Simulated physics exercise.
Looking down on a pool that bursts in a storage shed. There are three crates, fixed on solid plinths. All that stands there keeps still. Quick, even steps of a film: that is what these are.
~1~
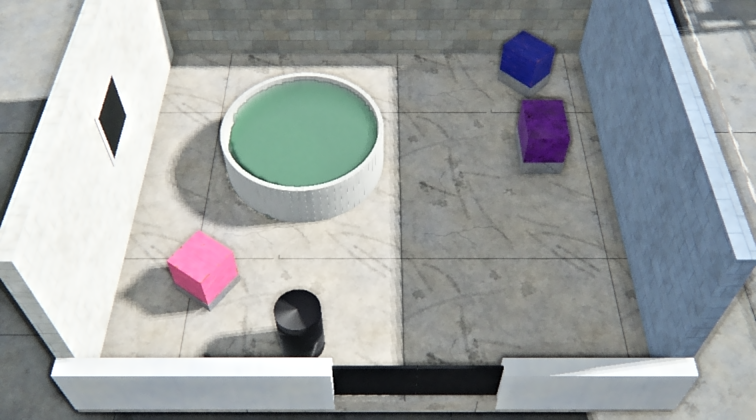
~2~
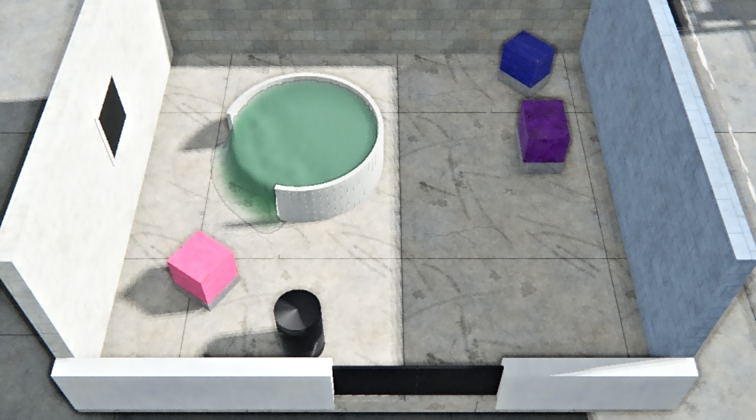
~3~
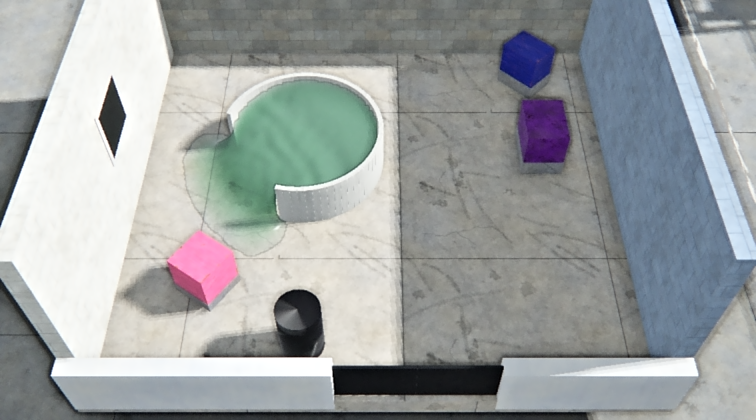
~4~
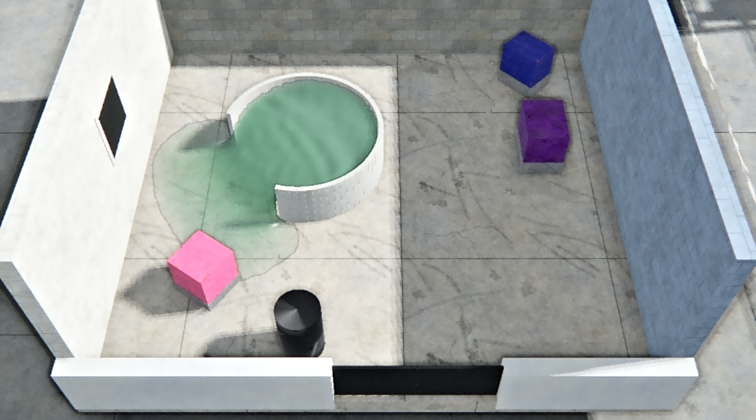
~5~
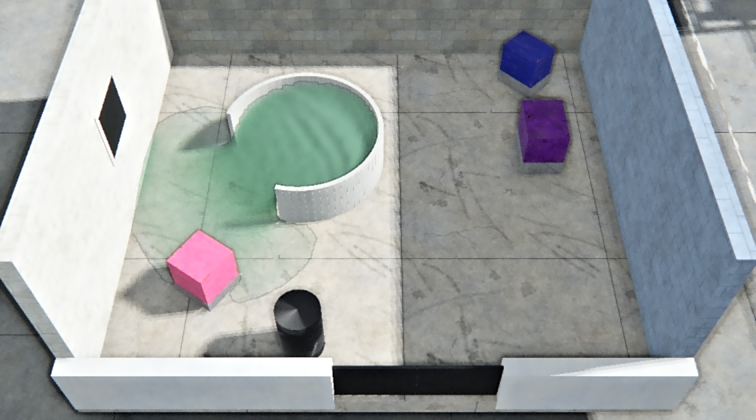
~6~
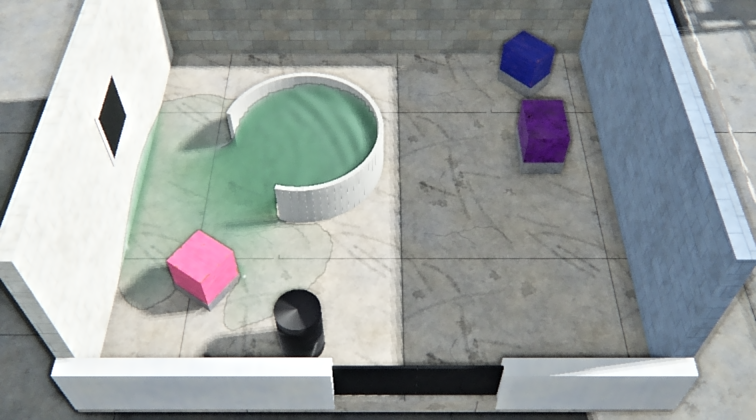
The clip shows a round pool of green water among pink, blue and purple crates and a black cylinder; its left side opens, and water pours out, spreading across the pale floor around the pink crate to the left wall.
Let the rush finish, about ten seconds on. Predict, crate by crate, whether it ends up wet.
As I see it, the purple crate will not be reached. The pink crate will be reached. The blue crate will not be reached.
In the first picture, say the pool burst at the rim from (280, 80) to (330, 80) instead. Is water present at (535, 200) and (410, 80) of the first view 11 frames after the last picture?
The first spot is unreached, the second submerged.
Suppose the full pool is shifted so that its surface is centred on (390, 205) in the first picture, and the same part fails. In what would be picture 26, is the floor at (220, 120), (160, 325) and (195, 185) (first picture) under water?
As listed: Wet, awash, under water.
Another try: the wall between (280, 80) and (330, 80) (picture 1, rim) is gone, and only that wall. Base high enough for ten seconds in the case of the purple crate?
Purple is not reached.
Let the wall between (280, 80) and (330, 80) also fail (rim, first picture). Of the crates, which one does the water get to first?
My pick is the blue crate.
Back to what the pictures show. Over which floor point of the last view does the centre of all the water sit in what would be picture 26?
The water's centre sits above (243, 217).
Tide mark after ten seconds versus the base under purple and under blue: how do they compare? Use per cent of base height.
The first comes to 50 per cent and the second to 60 per cent.
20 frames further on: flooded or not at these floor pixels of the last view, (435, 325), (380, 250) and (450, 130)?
In turn: Flooded, awash, clear.
A moment on, water covers 20 % of the floor; the purple crate not reached, the pink crate water round its plinth, the blue crate not reached.
Next, water covers 35 % of the floor; the purple crate not reached, the pink crate water round its plinth, the blue crate not reached.
Then, water covers 50 % of the floor; the purple crate not reached, the pink crate water round its plinth, the blue crate not reached.
Later, water covers 95 % of the floor; the purple crate water round its plinth, the pink crate water round its plinth, the blue crate water round its plinth.
In the end, water covers 100 % of the floor; the purple crate stayed above the water, the pink crate was topped, the blue crate stayed above the water.
